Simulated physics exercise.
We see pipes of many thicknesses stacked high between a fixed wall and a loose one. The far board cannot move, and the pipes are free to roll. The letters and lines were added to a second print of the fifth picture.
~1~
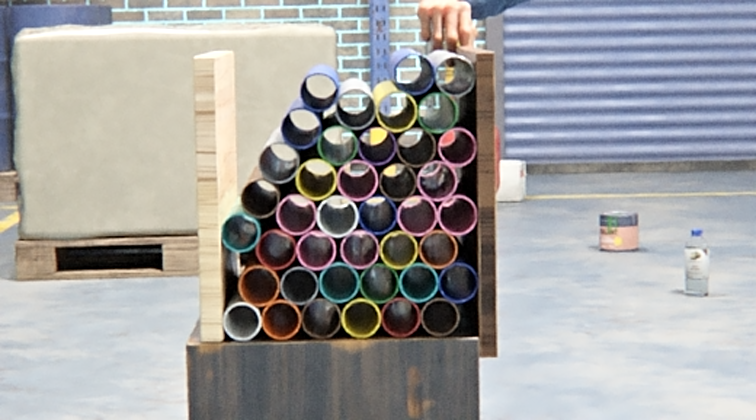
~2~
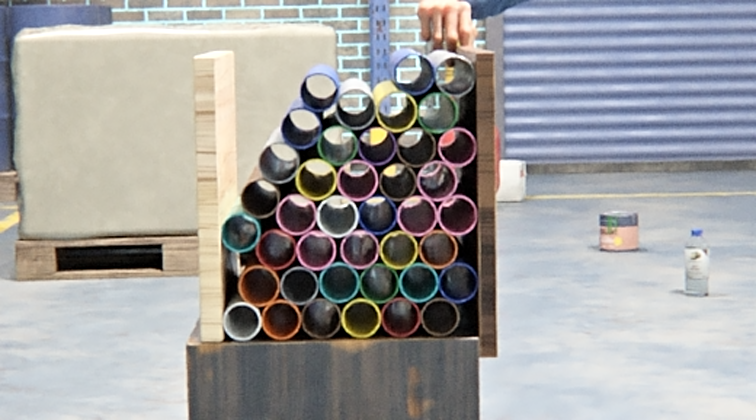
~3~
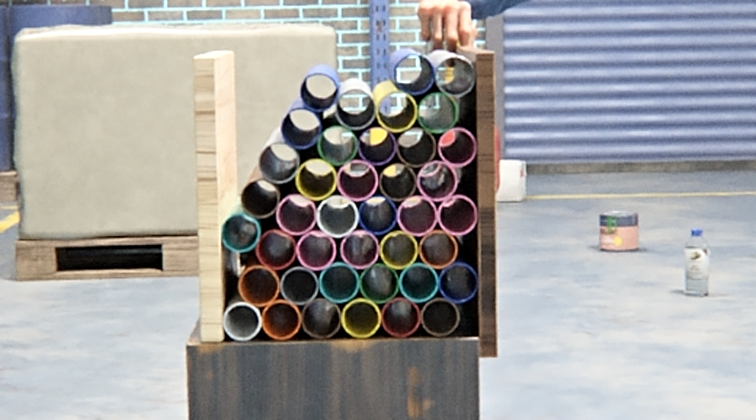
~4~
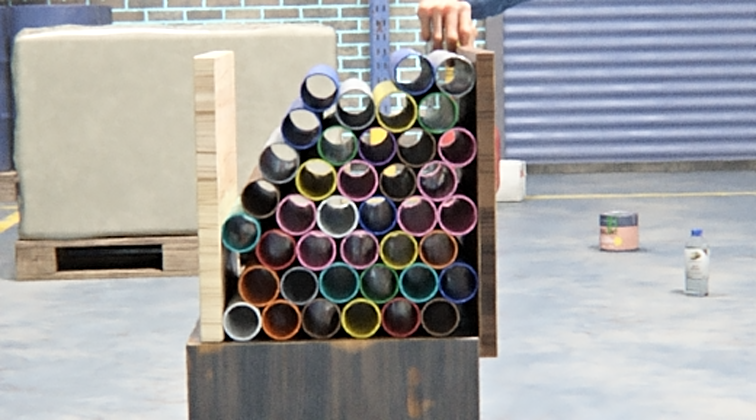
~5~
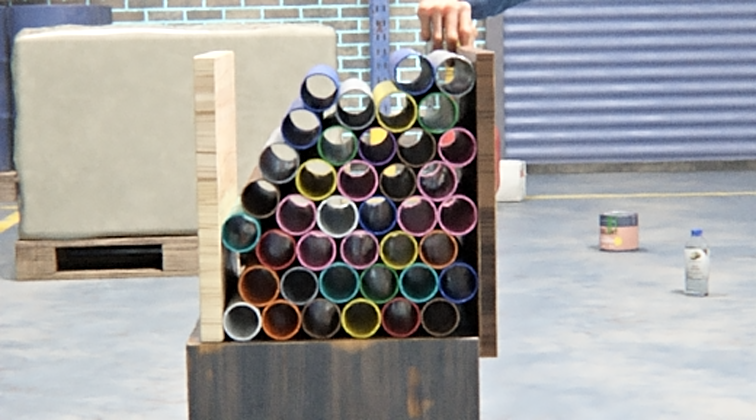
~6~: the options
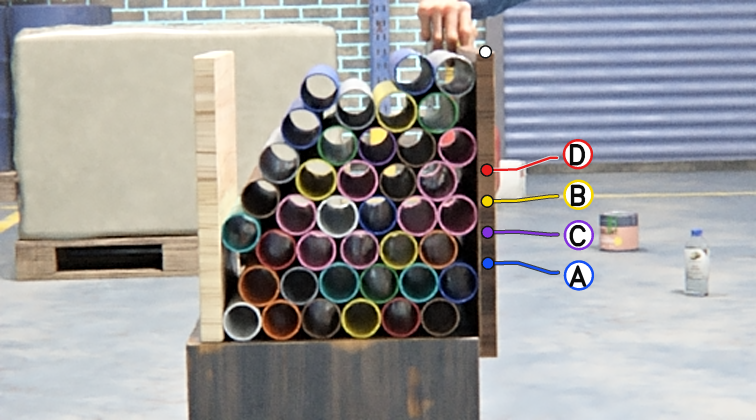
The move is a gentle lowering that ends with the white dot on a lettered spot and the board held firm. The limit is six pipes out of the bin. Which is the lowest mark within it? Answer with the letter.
Lower it to C and no more.
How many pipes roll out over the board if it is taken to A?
At A the number is eight.
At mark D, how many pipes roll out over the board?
At D the number is one.
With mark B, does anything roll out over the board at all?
At B: Yes.
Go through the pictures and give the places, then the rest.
In the first picture, a grey pipe (356, 109); side board (474, 188); a white pipe (242, 321).
In the second picture, a white pipe (242, 321); a brown pipe (440, 317).
In the third picture, an orange pipe (438, 249); a pink pipe (457, 215).
In the fourth picture, a white pipe (337, 216); a pink pipe (357, 181).
In the fifth picture, a purple pipe (377, 146); a grey pipe (356, 109); side board (474, 188).
On the marked copy, A at (488, 264); B at (488, 201); C at (488, 232); D at (487, 170); the white dot at (486, 52).
With C. Early on, top of the board (476, 130).
Further on, top of the board (478, 217).
At the end, top of the board (478, 231), four out over the board.
As for the rest, A more than six out over the board; B two out over the board; D one out over the board.
